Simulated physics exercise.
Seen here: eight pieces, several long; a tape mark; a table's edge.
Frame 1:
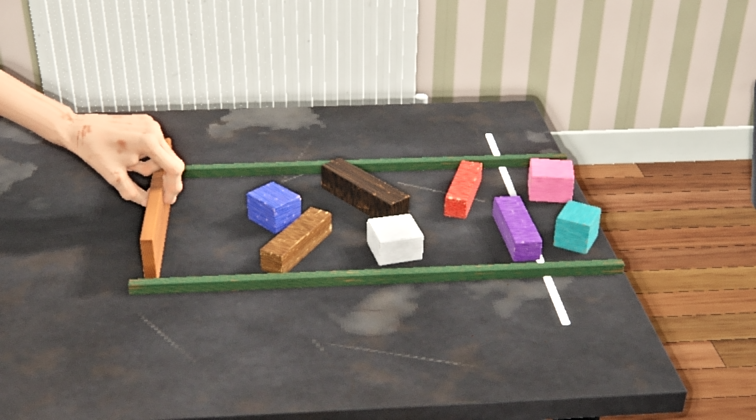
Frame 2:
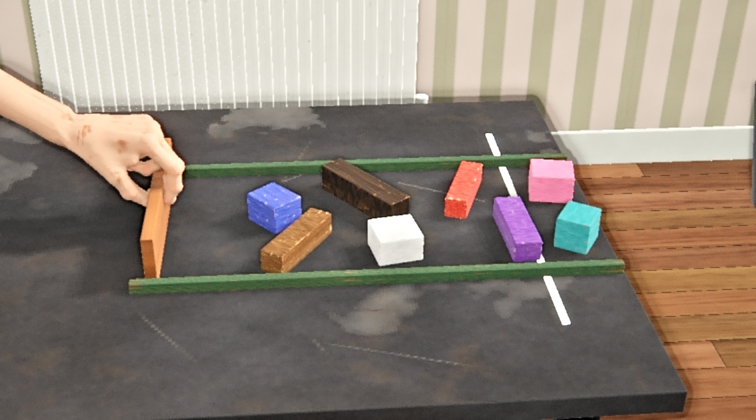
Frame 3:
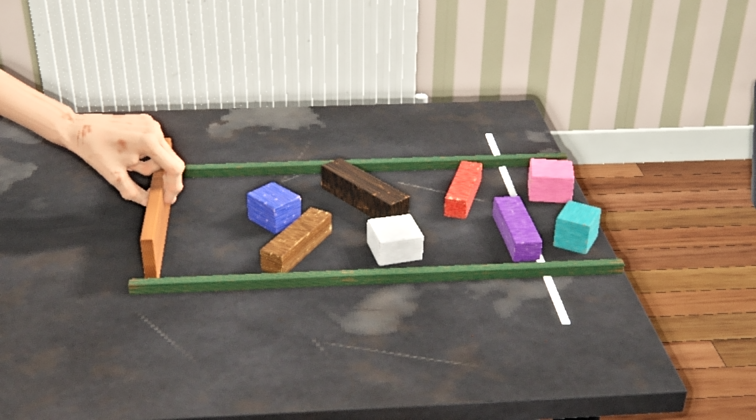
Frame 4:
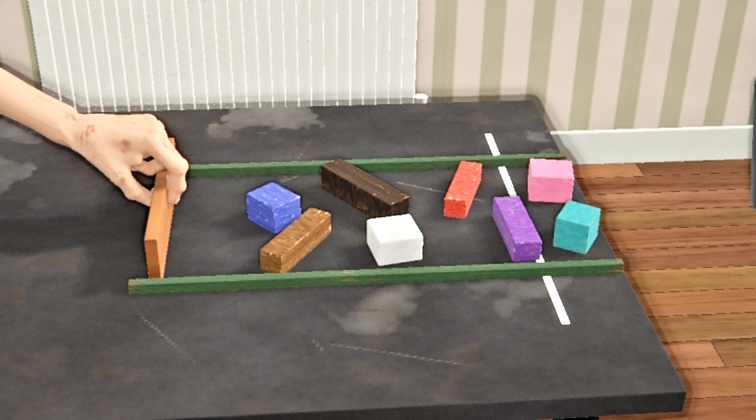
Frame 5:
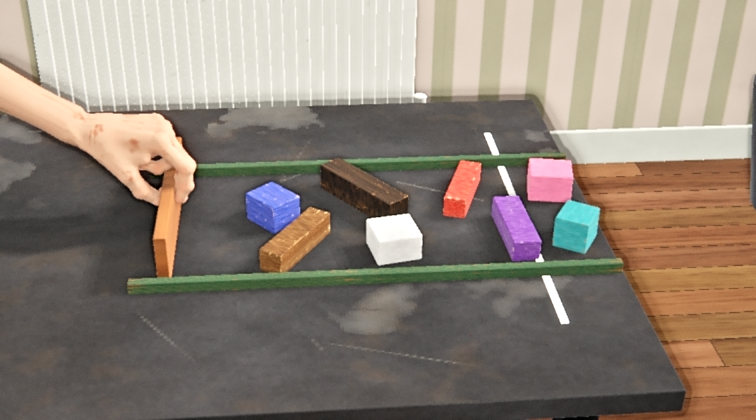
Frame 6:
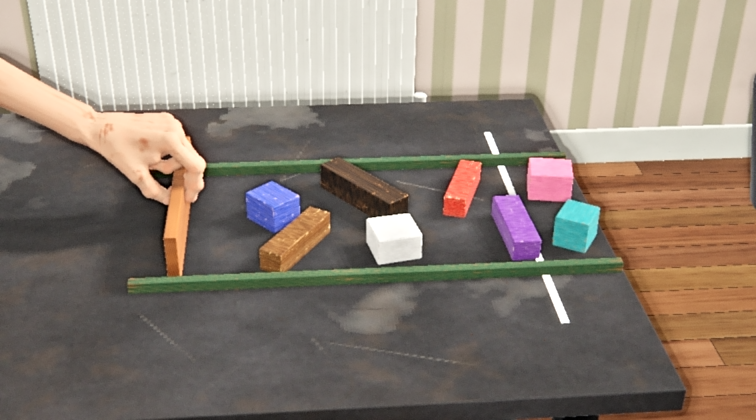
On a dark tabletop between two green rails, a hand slides an upright orange-brown board slightly to the right, toward eight colored blocks and bars that stay still, some of them near a white tape line.
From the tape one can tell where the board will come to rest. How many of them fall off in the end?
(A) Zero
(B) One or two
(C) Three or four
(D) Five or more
C, three or four.
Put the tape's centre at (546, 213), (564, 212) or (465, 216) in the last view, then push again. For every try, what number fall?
Taken one after another, the numbers are 5, 6 and 0.
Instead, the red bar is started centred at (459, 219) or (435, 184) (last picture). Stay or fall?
The red bar would drop away in the first case and stay in place in the second.
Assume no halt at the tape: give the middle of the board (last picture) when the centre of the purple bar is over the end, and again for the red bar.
Its middle is about (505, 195) and about (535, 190).
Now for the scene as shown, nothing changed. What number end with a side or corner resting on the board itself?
I count 3 of them.
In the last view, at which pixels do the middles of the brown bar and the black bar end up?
The first near (563, 231), the second near (547, 178).
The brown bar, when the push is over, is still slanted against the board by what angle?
The angle is some 25°.
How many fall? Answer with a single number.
Altogether the count is 3.
A little later, none off yet; turquoise block at rest near (576, 226); pink block at rest near (550, 180); purple bar at rest near (515, 227).
Next, none off yet; turquoise block at rest near (576, 226); pink block at rest near (550, 180); purple bar moving near (522, 227).
When it is over, the number that fall off is three or four; down, purple bar, pink block and turquoise block.
